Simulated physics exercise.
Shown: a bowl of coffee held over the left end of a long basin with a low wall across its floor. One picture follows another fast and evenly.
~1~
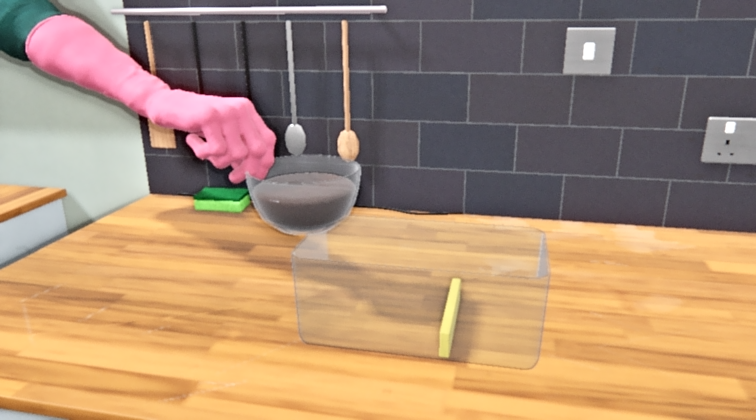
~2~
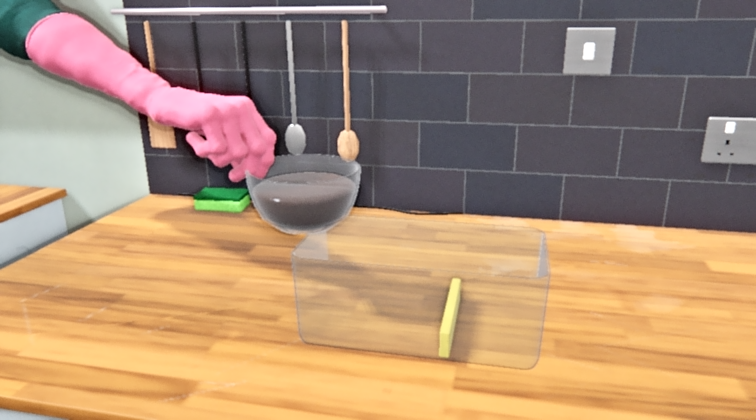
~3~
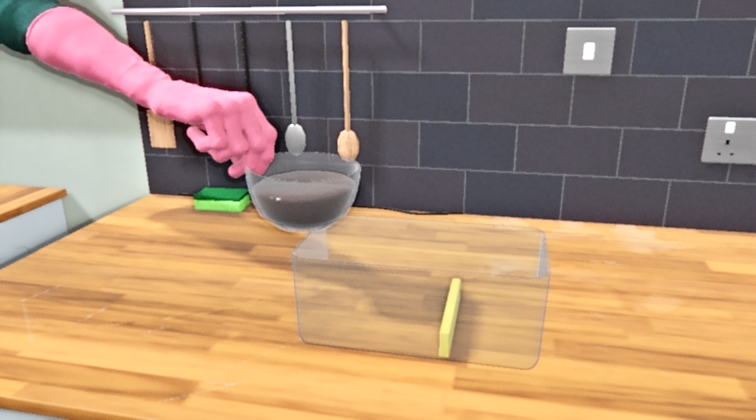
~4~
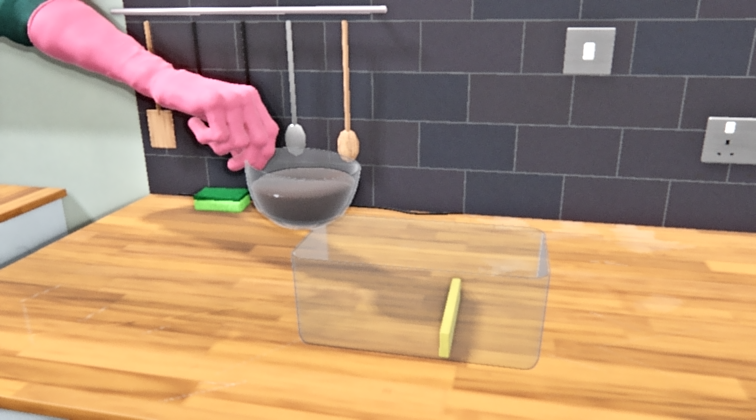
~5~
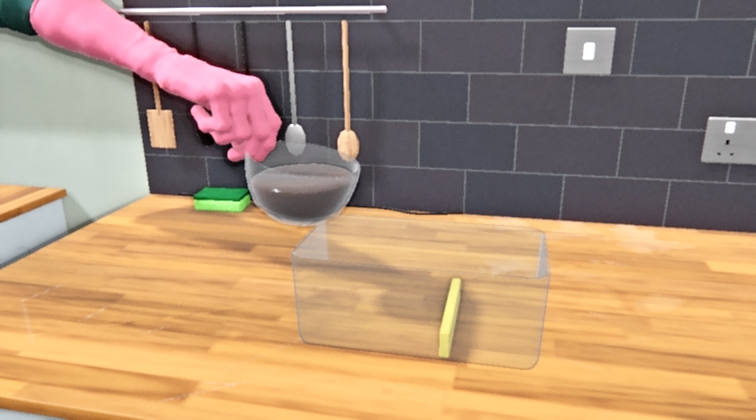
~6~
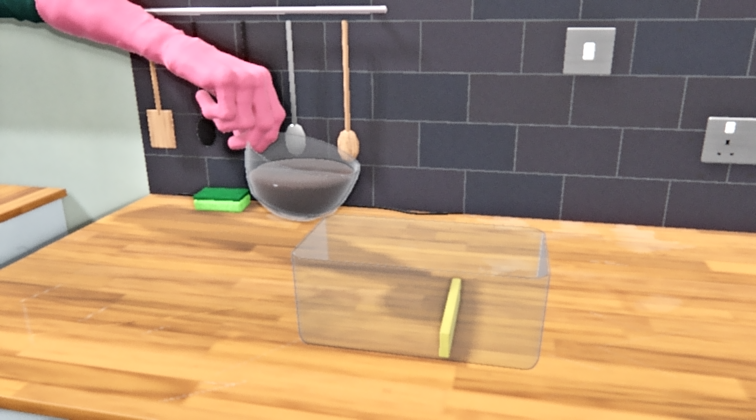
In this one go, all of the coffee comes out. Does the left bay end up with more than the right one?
Yes - the bigger share just pools up in the left section, I think.
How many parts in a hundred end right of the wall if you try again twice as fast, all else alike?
About 25 per cent.
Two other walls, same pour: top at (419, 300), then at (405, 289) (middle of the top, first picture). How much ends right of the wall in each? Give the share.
85 % then 90 %, approximately.
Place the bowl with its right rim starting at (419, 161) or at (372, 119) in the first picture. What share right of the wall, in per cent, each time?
In order: Close to 80 and 75 percent.
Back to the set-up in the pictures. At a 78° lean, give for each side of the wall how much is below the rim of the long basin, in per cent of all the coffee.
Roughly 15 % on the left side and 0 % on the right side.
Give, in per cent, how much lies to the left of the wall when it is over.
85 %.
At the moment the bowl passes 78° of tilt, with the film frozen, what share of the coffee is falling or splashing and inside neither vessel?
Close to 40 per cent.
A moment on, the tilt is 78° and 46 per cent is still to pour, 16 is left of the wall and 0 right of it.
Next, the tilt is 115° and 0 per cent is still to pour, 81 is left of the wall and 13 right of it.
Then the tilt is 122° and 0 per cent is still to pour, 86 is left of the wall and 13 right of it.
Later the tilt is 122° and 0 per cent is still to pour, 85 is left of the wall and 14 right of it.
Finally, 85 per cent lies left of the wall, 14 right of it and 1 outside.
